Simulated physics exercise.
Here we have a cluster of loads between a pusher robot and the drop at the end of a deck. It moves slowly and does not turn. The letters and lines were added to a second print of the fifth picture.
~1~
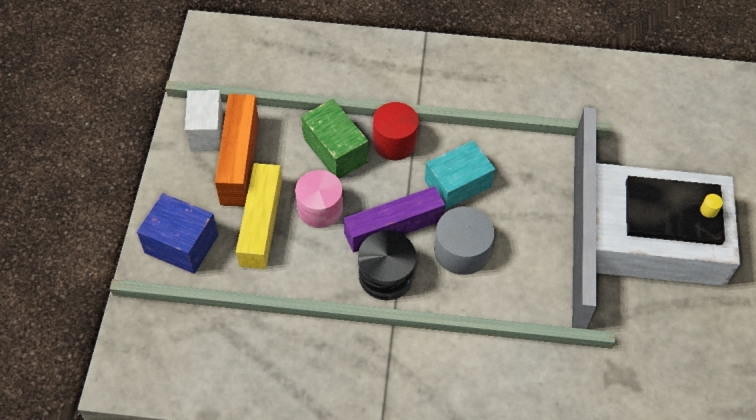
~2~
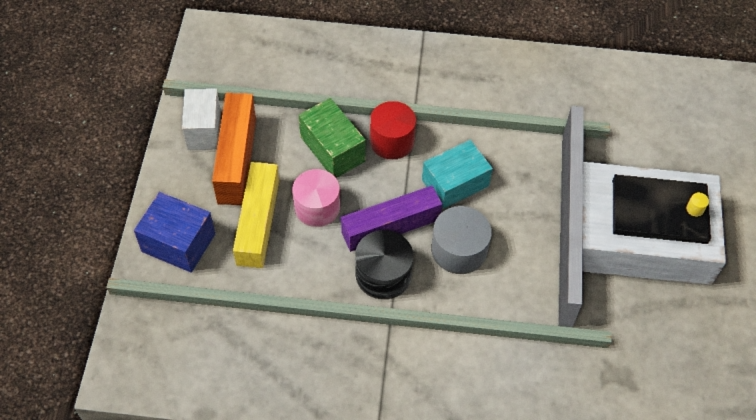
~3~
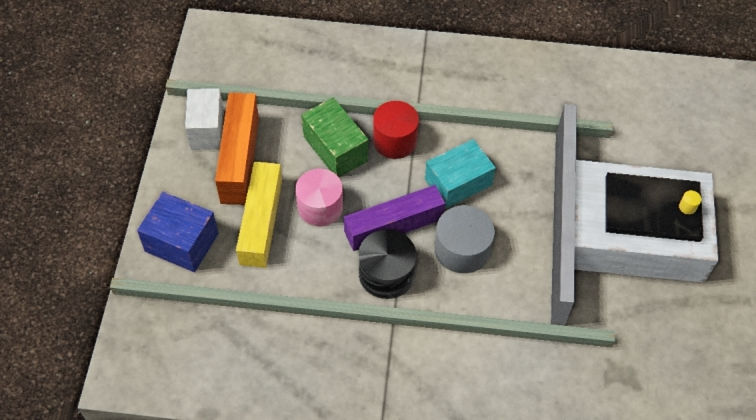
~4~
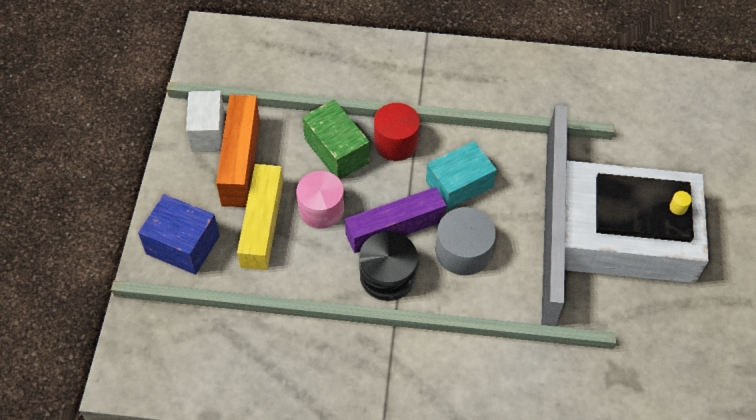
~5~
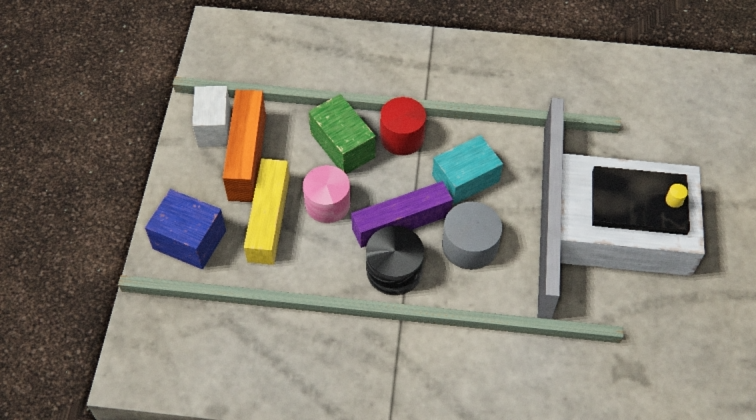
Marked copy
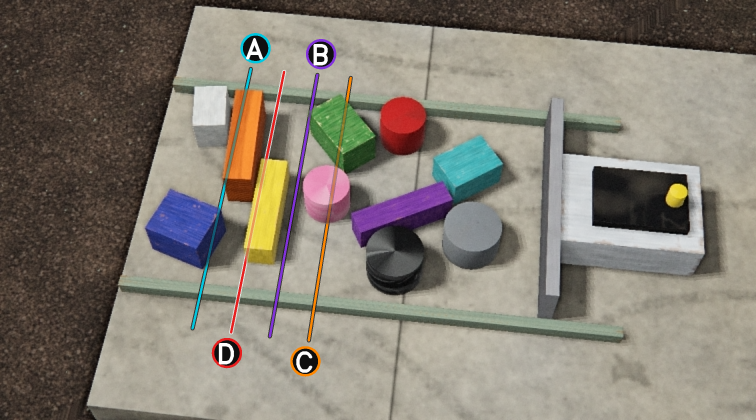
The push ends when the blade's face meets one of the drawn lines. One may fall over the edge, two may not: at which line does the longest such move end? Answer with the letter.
It should halt at B.
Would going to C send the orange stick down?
No.
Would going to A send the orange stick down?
Yes.
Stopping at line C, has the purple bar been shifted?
Yes.
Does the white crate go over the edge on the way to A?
Yes.
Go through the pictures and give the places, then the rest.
Purple bar (394, 220); grey canister (464, 241); green crate (335, 139), in the first frame.
Robot (654, 207); pink canister (317, 198), in the second frame.
Robot (646, 205); turquoise crate (460, 174), in the third frame.
Robot (636, 205); blue crate (180, 235), in the fourth frame.
Robot (633, 198); white crate (213, 116); black canister (395, 261); purple bar (402, 215), in the fifth frame.
On the marked copy, A at (224, 189); B at (295, 196); C at (331, 199); D at (260, 192).
Taking B. A third of the way, robot (538, 189); black canister (383, 264); turquoise crate (422, 162).
Two thirds of the way, robot (444, 180); white crate (205, 115); orange stick (222, 142).
When it is over, robot (374, 173); blue crate (131, 237); orange stick (174, 140); none fallen.
As for the rest, A drops five; C is within the limit but short; D drops four.
